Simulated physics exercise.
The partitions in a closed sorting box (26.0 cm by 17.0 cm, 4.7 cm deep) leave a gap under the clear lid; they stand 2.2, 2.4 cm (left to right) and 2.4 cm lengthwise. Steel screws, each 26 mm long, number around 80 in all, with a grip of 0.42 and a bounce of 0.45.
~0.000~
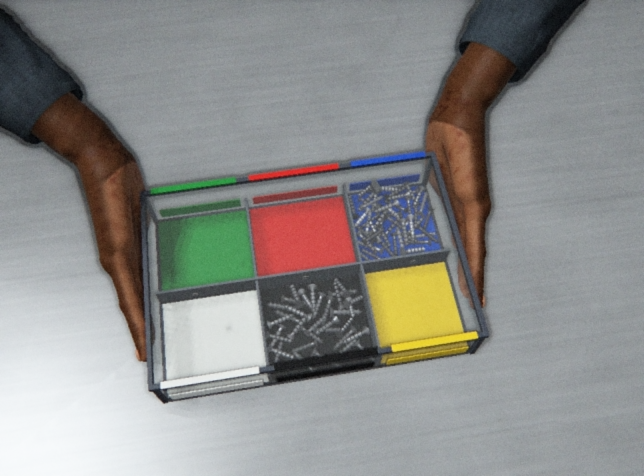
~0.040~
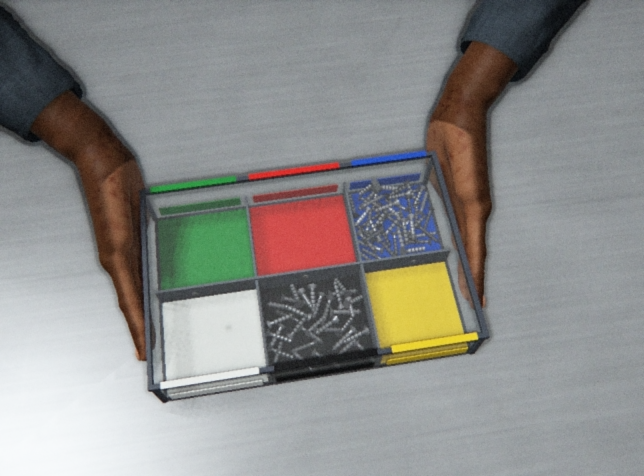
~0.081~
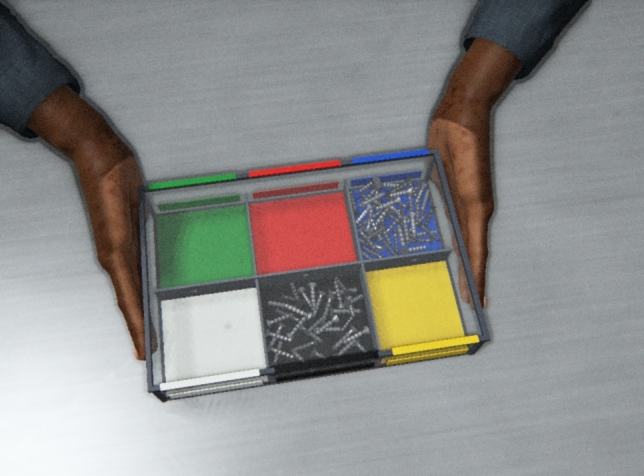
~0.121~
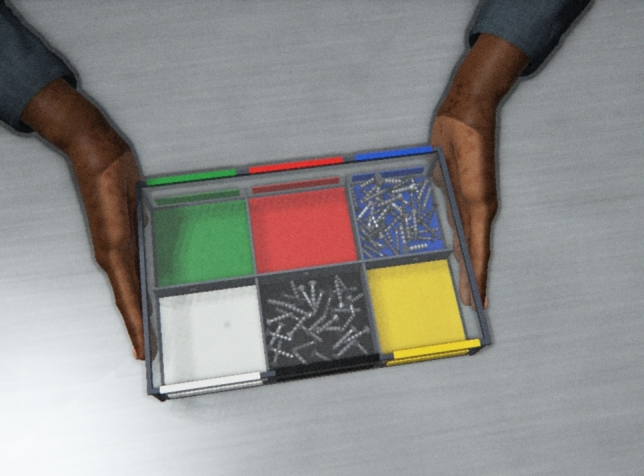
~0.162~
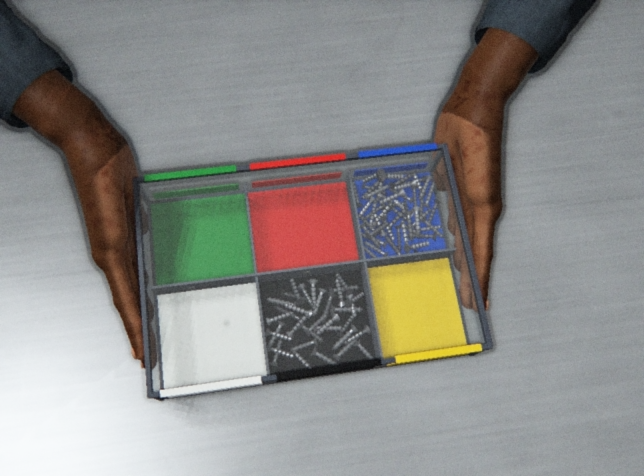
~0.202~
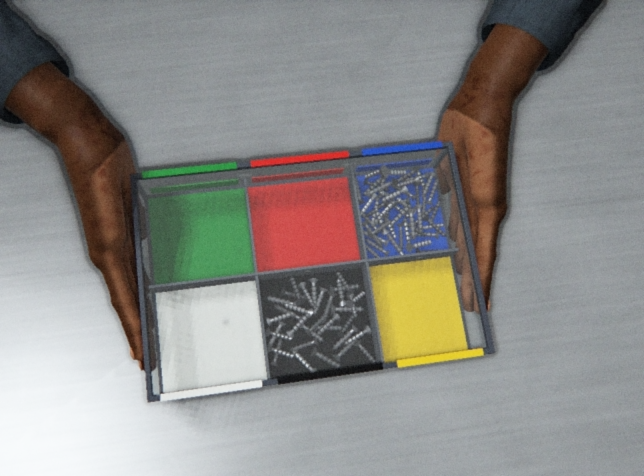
A clear-lidded sorting box with six colored compartments was held between two hands and tilted slightly, its right front corner lowest, while the steel screws stayed in the blue and black sections.
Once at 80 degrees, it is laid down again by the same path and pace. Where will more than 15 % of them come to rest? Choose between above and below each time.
Red compartment: Below, blue compartment: Above, green compartment: Below, yellow compartment: Above, white compartment: Below, black compartment: Above.
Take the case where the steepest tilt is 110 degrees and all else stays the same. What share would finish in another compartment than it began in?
I'd say close to 50 percent.
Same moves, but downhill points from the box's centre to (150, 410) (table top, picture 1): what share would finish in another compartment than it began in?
Something like 65 in a hundred.
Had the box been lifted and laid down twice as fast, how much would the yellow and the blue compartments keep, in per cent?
In that case yellow keeps 35 per cent while blue keeps 25 per cent.
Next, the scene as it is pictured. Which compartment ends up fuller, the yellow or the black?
It's the black one that holds more.
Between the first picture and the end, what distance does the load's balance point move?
Around 5.5 centimetres, start to finish.
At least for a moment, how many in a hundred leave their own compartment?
Around 30 in a hundred.
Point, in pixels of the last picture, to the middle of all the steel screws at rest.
Approximately (400, 336) in the last picture.
After 0.99 s, tilt 80 degrees; blue 60 %, black 40 %.
After 1.51 s, tilt 35 degrees; blue 30 %, yellow 30 %, black 40 %.
After 2.10 s, tilt 0 degrees; blue 30 %, yellow 30 %, black 40 %.
By 2.4 s all is still; red 0 %, blue 30 %, green 0 %, yellow 30 %, white 0 %, black 40 %.
